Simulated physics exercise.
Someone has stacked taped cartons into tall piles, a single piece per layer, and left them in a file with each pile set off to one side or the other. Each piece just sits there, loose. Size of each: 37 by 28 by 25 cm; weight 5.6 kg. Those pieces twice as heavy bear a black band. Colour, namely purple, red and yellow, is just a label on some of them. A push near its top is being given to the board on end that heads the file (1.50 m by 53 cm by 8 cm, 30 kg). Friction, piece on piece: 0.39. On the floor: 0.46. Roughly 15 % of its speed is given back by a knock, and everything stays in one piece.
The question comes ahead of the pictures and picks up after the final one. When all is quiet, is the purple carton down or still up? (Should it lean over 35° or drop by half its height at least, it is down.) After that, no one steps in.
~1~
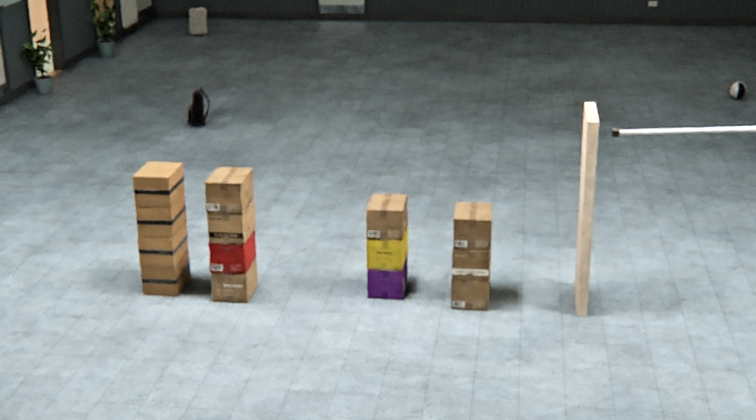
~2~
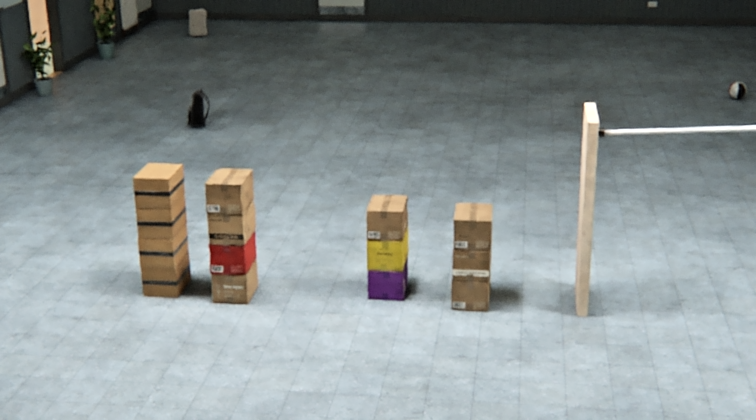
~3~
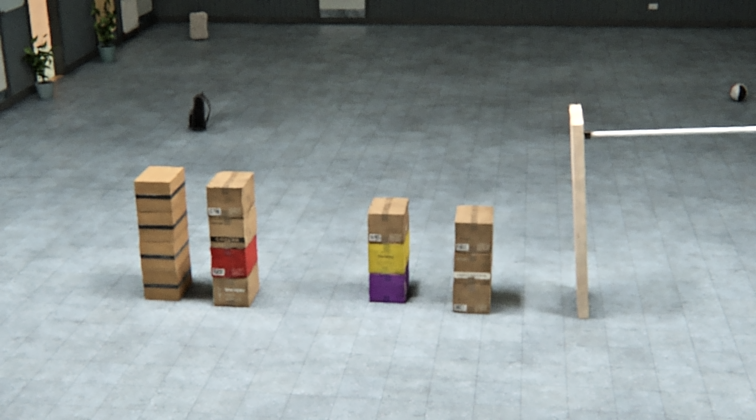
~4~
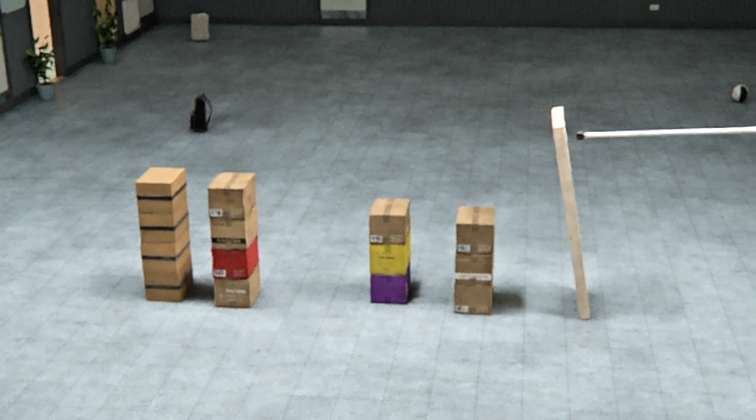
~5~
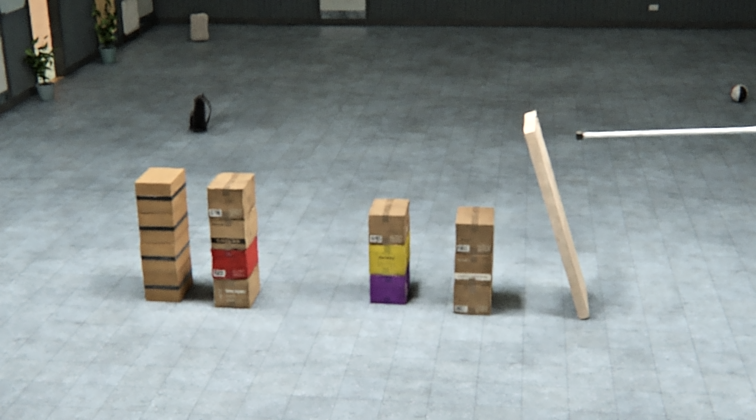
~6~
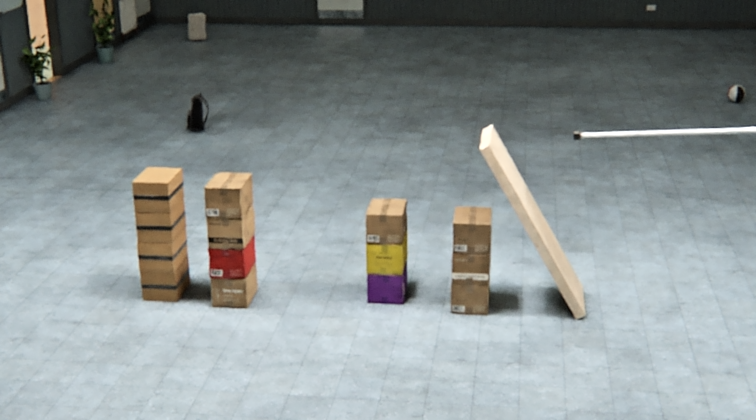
Once things settle, it counts as up.
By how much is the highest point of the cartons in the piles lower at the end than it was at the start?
I'd put it at around 0 cm.
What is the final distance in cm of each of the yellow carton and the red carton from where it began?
Result: Yellow at 60 cm, red at 0 cm.
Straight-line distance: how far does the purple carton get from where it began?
It ends around 5 cm from its start.
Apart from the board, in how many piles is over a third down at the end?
Counted up, you get 2.
Then, 0.34 s past the last view, board 50° from upright; none of the 14 cartons down, 3 disturbed; purple carton unmoved.
Then, 0.66 s past the last view, board 61° from upright; 1 of the 14 cartons down; purple carton 9° from how it stood; yellow carton 9° from how it stood.
Then, 0.96 s past the last view, board 70° from upright; 4 of the 14 cartons down; purple carton 42 mm from its place; yellow carton on its side.
In the end, board 71° from upright; 4 of the 14 cartons down; purple carton 44 mm from its place; yellow carton on its side; red carton unmoved. From the last view, middles, purple carton near (382, 280), yellow carton near (321, 273).
